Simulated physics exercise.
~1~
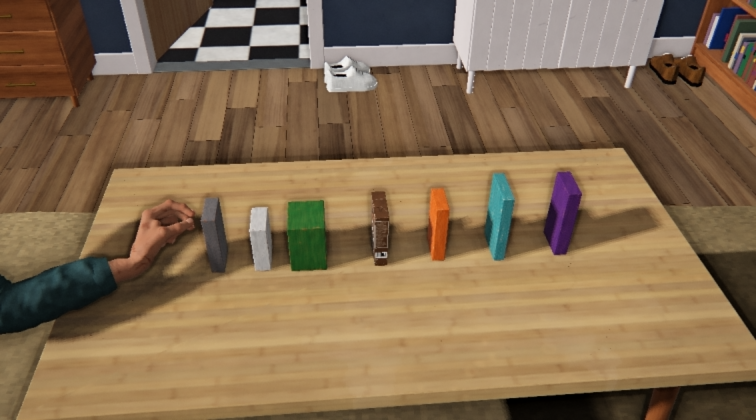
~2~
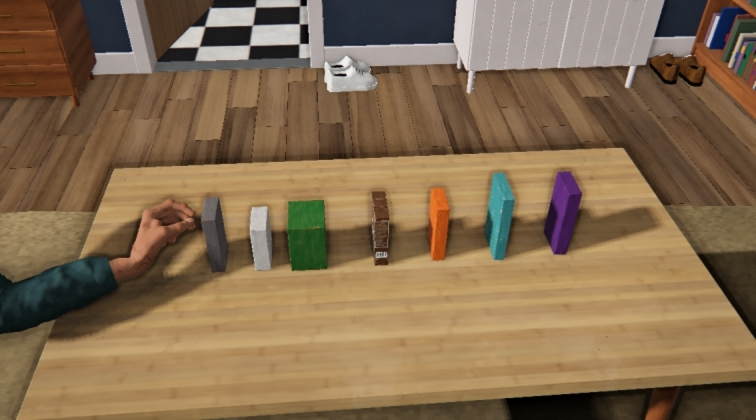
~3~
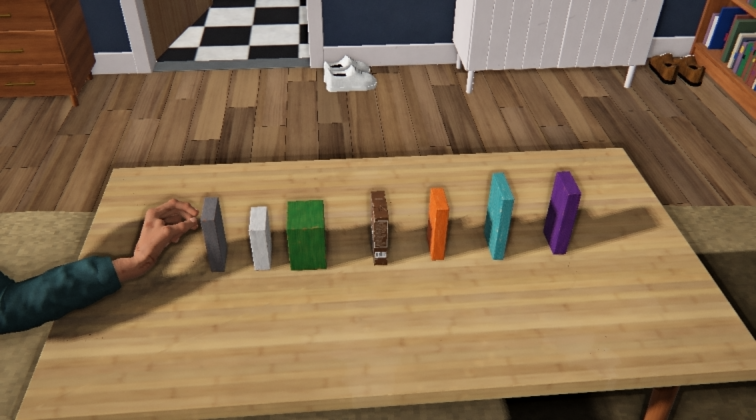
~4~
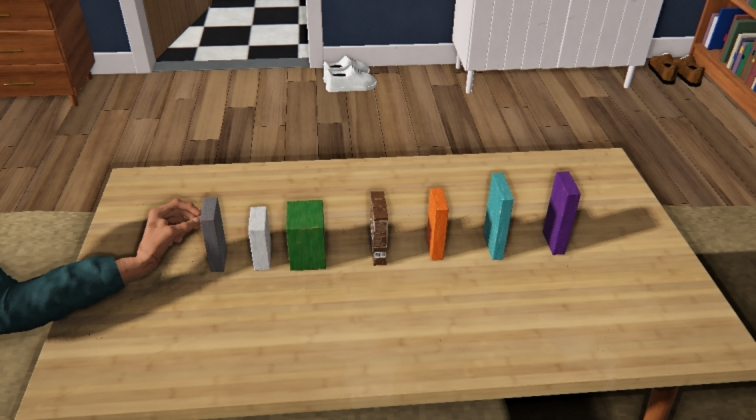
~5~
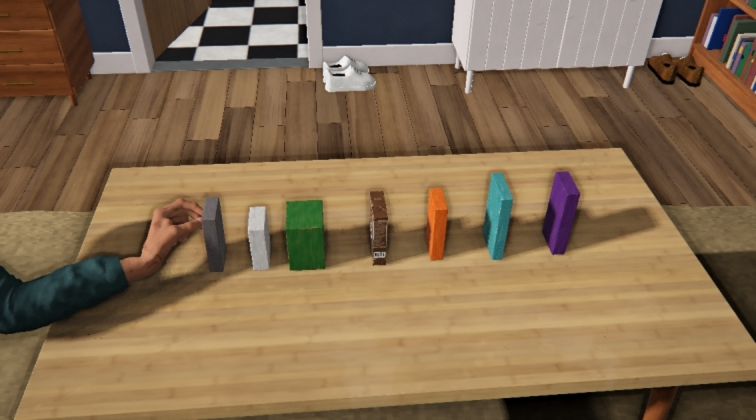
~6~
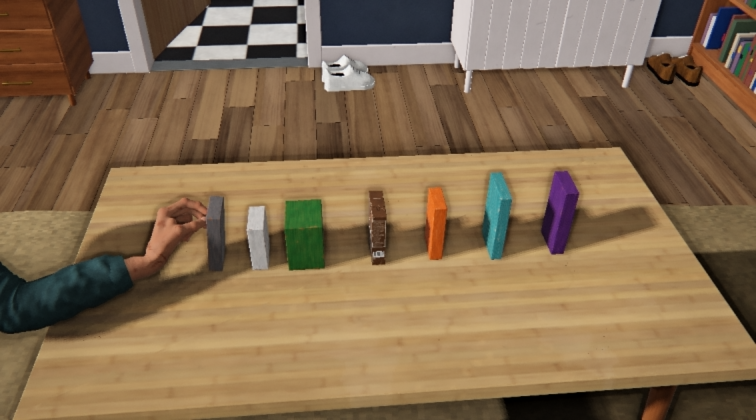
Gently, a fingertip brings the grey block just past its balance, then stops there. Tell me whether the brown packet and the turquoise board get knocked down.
Outcome: The brown packet is still standing at the end. The turquoise board is still standing at the end.
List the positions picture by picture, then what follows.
In the first picture, brown packet (380, 229); turquoise board (499, 218).
In the second picture, green block (308, 235); orange block (438, 225).
In the third picture, white block (261, 239); green block (307, 235).
In the fourth picture, orange block (437, 225); white block (260, 239).
In the fifth picture, grey block 2° over; green block (306, 235); orange block (436, 225).
In the sixth picture, grey block 6° over; brown packet (377, 228); turquoise board (496, 217).
Then, 0.20 s later than the last frame, grey block 19° over.
Then, 0.30 s later than the last frame, grey block 30° over; white block tilted by 3°.
Then, 0.40 s later than the last frame, grey block 39° over; white block tilted by 16°.
Then, 0.50 s later than the last frame, grey block 45° over; white block tilted by 22°.
When it is over, left askew, white block; the other 4 as before. End places, in pixels of the last picture, brown packet near (377, 228), turquoise board near (496, 217).
